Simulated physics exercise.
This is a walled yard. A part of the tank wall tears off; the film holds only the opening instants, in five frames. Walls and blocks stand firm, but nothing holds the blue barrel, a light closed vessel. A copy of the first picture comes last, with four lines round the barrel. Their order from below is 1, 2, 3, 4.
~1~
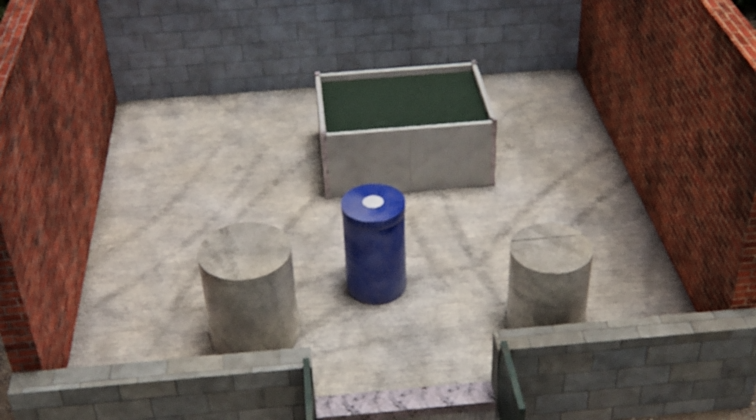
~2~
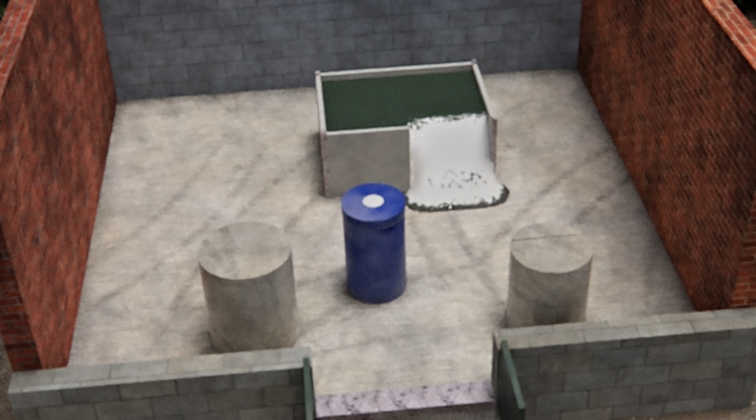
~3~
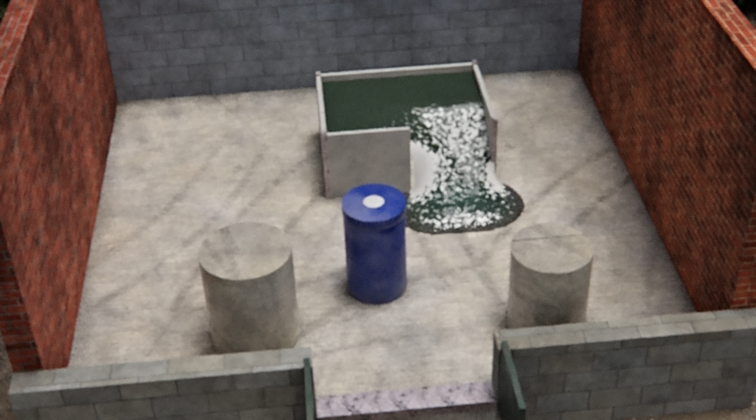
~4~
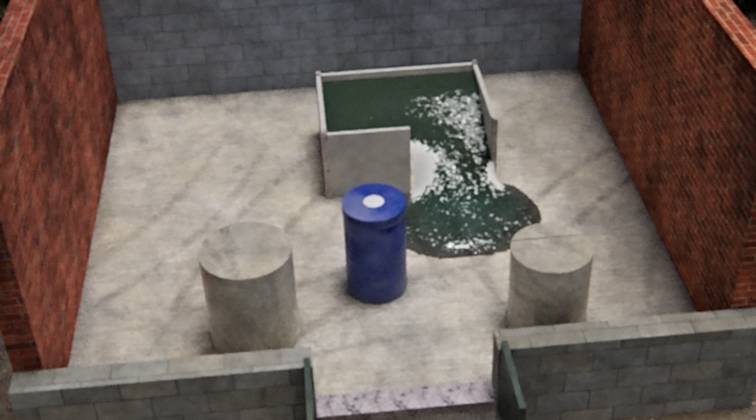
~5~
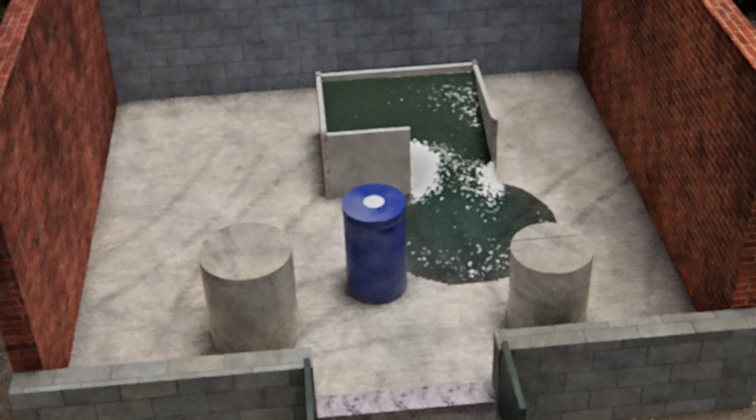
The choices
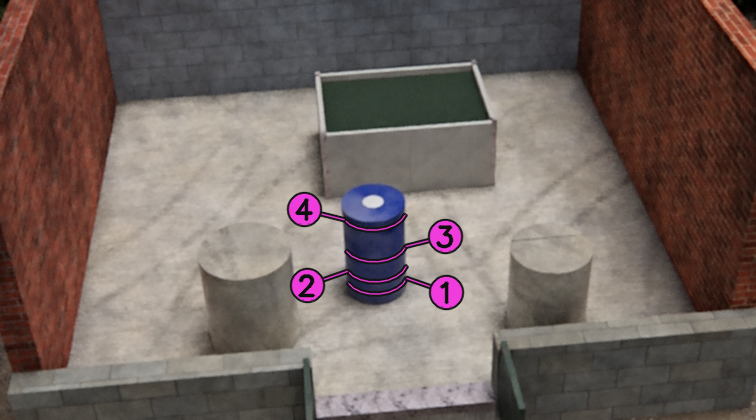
A tank in a walled yard opens at its front and dark water spreads across the ground.
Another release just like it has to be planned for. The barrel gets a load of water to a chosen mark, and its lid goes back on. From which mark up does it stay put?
I would pick level 1.
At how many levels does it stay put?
All four.
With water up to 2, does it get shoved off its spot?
No.
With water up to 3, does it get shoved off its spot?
No, that is safe.
On the marked copy, 1 at (379, 294); 2 at (379, 281); 3 at (378, 261); 4 at (376, 230); from the bottom up 1, 2, 3, 4.
If 1 is chosen, it does not move.
If 2 is chosen, it does not move.
If 3 is chosen, it does not move.
If 4 is chosen, it does not move.
